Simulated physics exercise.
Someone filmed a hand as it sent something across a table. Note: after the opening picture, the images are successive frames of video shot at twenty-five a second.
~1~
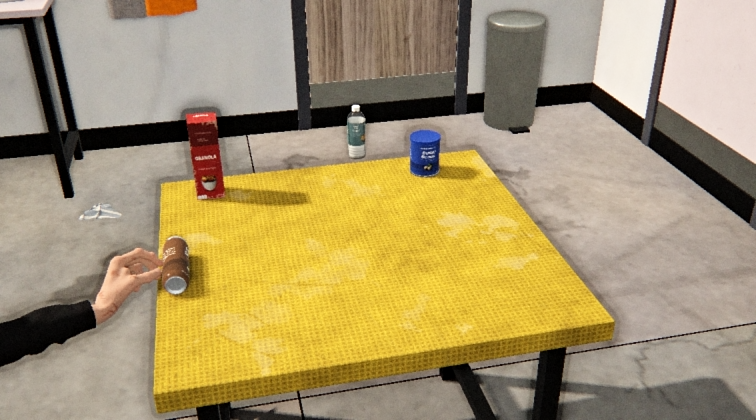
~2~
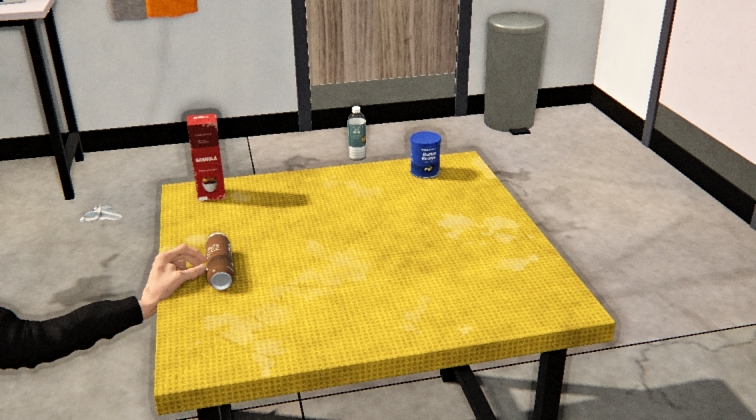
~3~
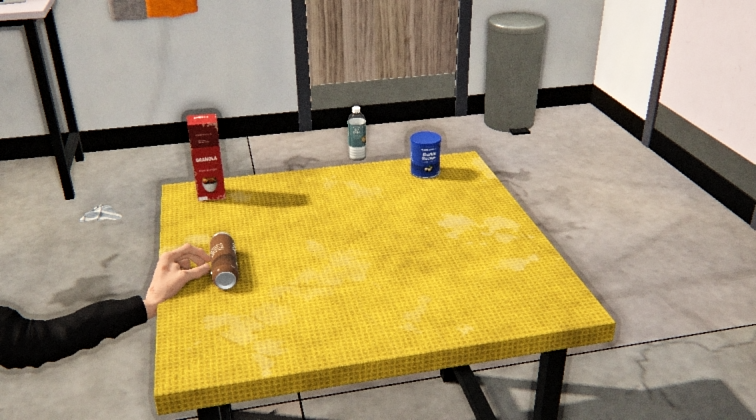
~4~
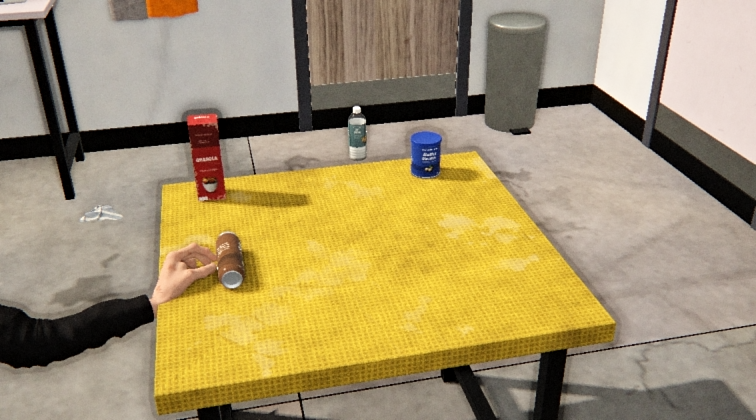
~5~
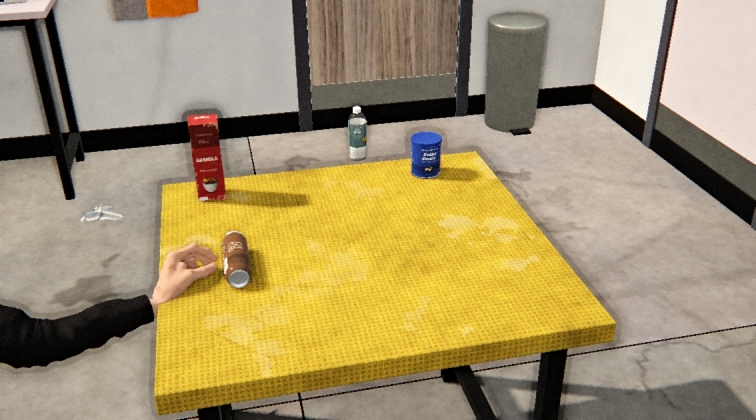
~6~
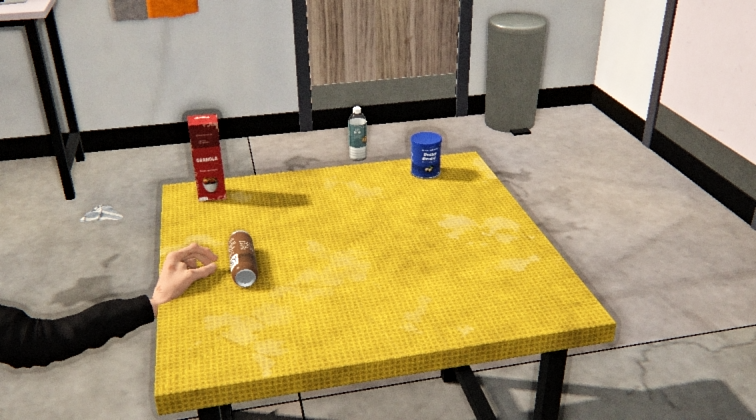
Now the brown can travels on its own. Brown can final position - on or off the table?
On.
Then, 0.10 s on from there, brown can shifted about its own width near (256, 256).
Then, 0.30 s on from there, brown can shifted well along near (276, 254).
Then, 0.60 s on from there, brown can shifted well along near (289, 252).
In the end, moved from the start, brown can. At the end, from the last picture's camera, brown can near (289, 252).
